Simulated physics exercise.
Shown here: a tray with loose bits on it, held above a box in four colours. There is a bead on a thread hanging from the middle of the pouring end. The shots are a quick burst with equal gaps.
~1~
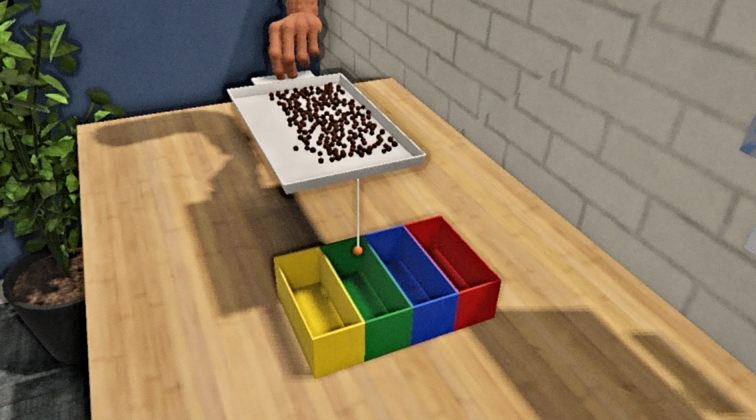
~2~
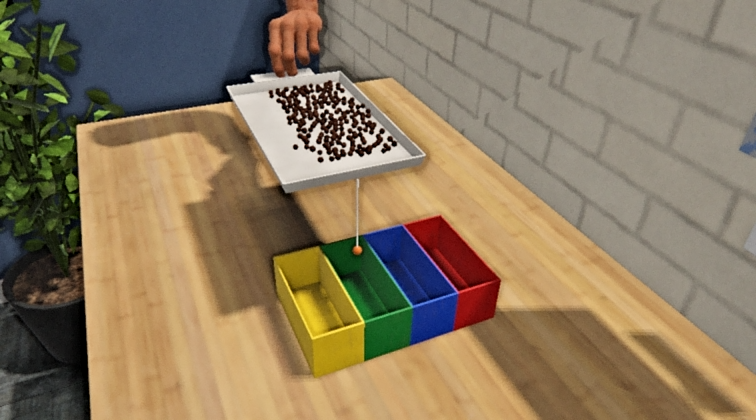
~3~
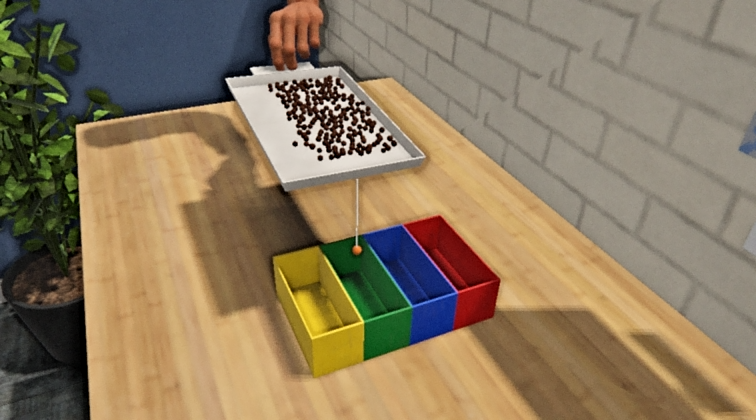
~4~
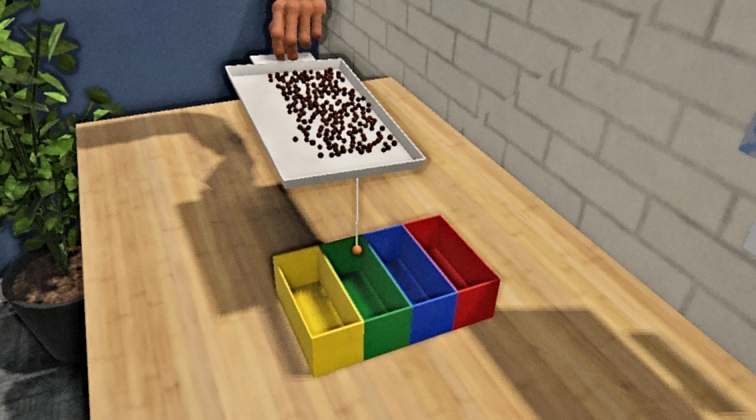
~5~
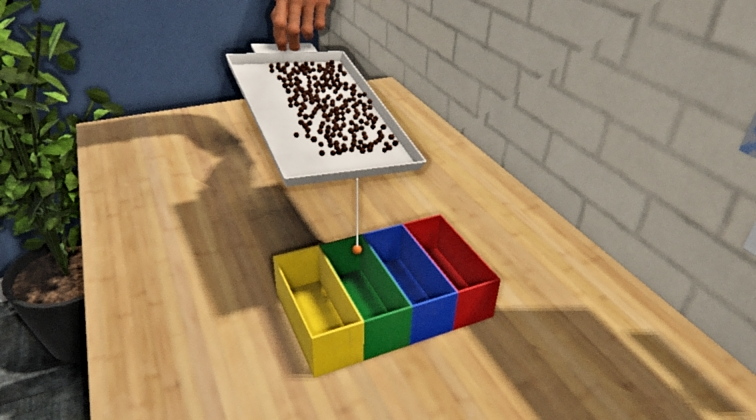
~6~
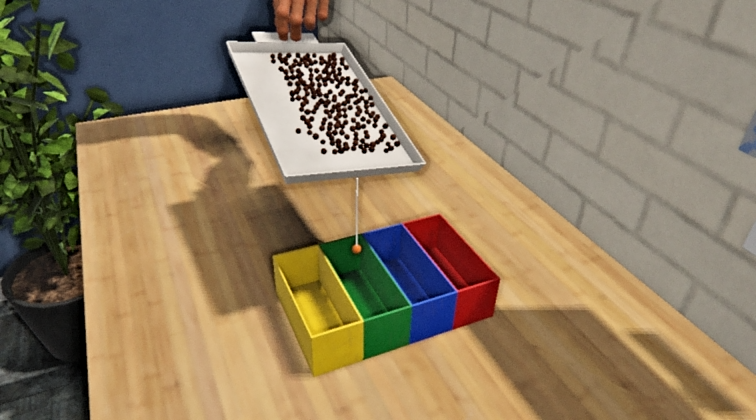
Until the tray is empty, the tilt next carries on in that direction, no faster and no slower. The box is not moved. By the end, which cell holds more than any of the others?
That would be the blue one.
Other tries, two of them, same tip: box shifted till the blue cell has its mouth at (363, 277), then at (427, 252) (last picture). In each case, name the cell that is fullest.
The first placing favours the red one, while the second favours that blue cell.
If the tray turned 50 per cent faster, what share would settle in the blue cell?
That works out at about 60 percent.
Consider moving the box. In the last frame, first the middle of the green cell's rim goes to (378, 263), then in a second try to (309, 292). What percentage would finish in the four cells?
Some 100 percent, followed by some 40 percent.
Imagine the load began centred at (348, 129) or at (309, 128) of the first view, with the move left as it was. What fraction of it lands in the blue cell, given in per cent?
First case: Close to 60 %; second case: Close to 70 %.
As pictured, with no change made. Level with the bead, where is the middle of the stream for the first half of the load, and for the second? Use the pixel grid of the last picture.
First part (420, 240), rest (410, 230).
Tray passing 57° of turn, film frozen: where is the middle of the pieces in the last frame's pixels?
The middle of the pieces shows up near (393, 148).
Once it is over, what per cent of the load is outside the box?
Roughly 0 in a hundred.
Just after the last frame, tray tipped steeply; almost all on the tray; just a few in the red cell; just a few in the blue cell; about a tenth falling or outside the box.
A moment on, tray tipped right over; about a tenth on the tray; roughly half in the blue cell; roughly a third in the red cell; just a few in the green cell; about a tenth falling or outside the box.
Further on, tray tipped past a quarter turn; roughly two thirds in the blue cell; roughly a third in the red cell; just a few in the green cell; just a few falling or outside the box.
When it is over, tray tipped past a quarter turn; roughly two thirds in the blue cell; roughly a third in the red cell; just a few in the green cell; not one in the yellow cell; just a few outside the box.
